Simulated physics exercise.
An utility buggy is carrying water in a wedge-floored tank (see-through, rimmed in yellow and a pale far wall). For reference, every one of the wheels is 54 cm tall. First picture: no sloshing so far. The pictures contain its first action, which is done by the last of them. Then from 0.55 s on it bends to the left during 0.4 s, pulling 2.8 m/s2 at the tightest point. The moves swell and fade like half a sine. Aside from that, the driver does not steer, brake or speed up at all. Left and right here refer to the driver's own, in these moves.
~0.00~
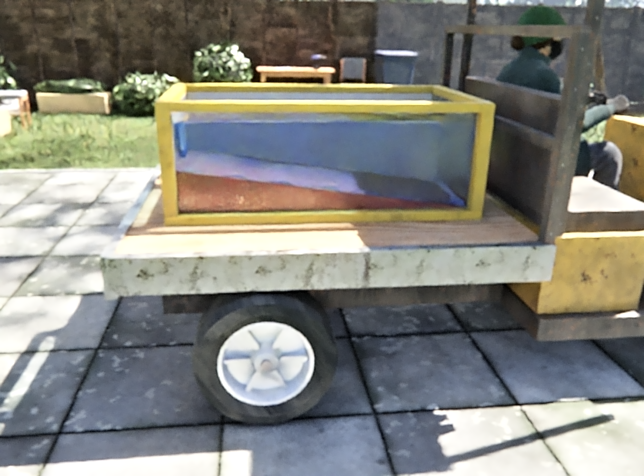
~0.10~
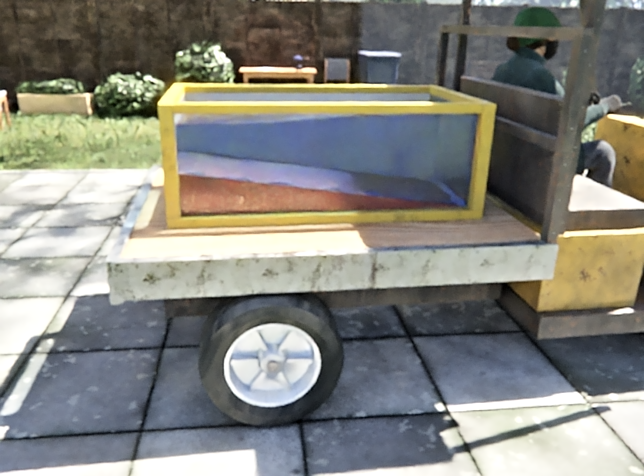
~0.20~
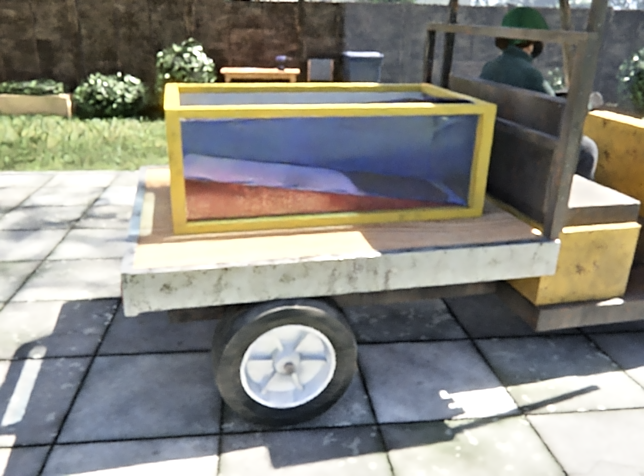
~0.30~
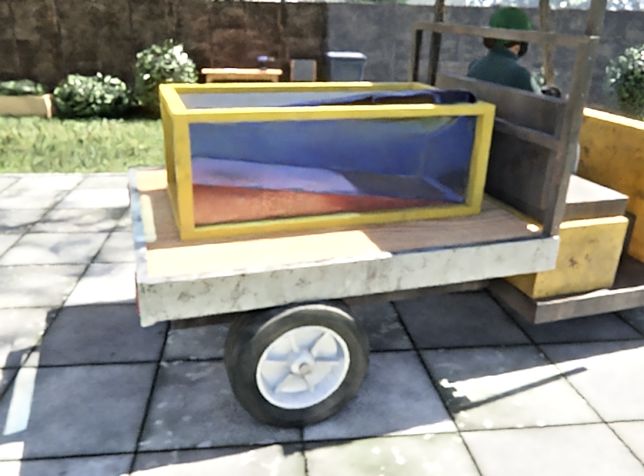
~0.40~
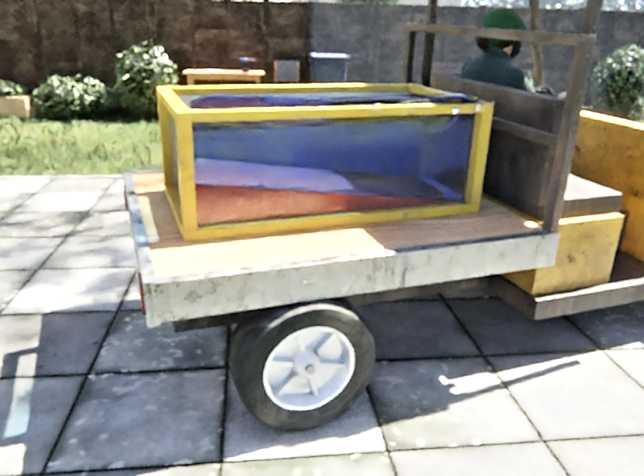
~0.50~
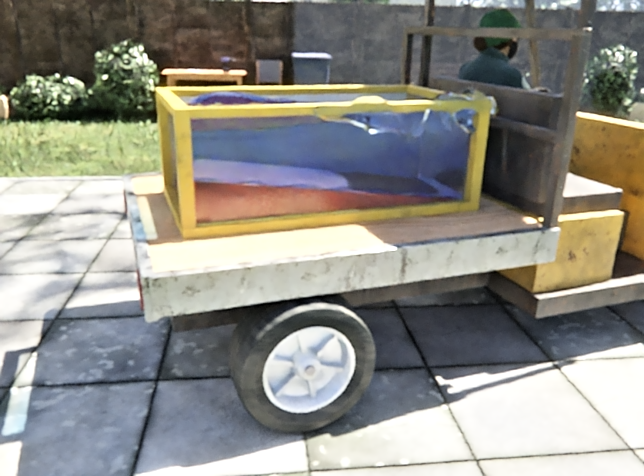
Water in a yellow-rimmed clear tank heaps towards the near side, then eases back slightly.
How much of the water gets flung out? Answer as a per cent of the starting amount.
Close to 1 per cent of the starting amount.
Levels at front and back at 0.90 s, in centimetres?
Front level 36 cm, back level 36 cm.
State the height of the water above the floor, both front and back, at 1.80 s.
At that moment it stands around 34 cm in front and around 38 cm behind.
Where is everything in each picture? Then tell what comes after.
The first picture shows the water reaches (452, 118) at the front end; it reaches (194, 120) at the back end; no slope yet; the front is on the right, levels are read along the near wall; a wheel hub at (267, 371).
The second picture shows the water reaches (196, 119) at the back end; it is heaped 5° towards the near side.
The third picture shows the water reaches (455, 99) at the front end; it is heaped 14° towards the near side.
The fourth picture shows the water reaches (455, 92) at the front end; it reaches (205, 108) at the back end; it is heaped 23° towards the near side.
The fifth picture shows the water reaches (453, 95) at the front end; it reaches (206, 97) at the back end; it is heaped 24° towards the near side.
The sixth picture shows the water reaches (205, 98) at the back end; it is heaped 17° towards the near side; a wheel hub at (314, 376).
After 0.90 s it stands 35 cm high behind and 37 cm in front; 1 per cent has gone over the near side.
After 1.30 s it stands 33 cm high behind and 36 cm in front; 1 per cent has gone over the near side.
After 1.80 s it stands 38 cm high behind and 34 cm in front; 1 per cent has gone over the near side.
After 3.93 s 1 per cent has gone over the near side, 3 of 198 litres.
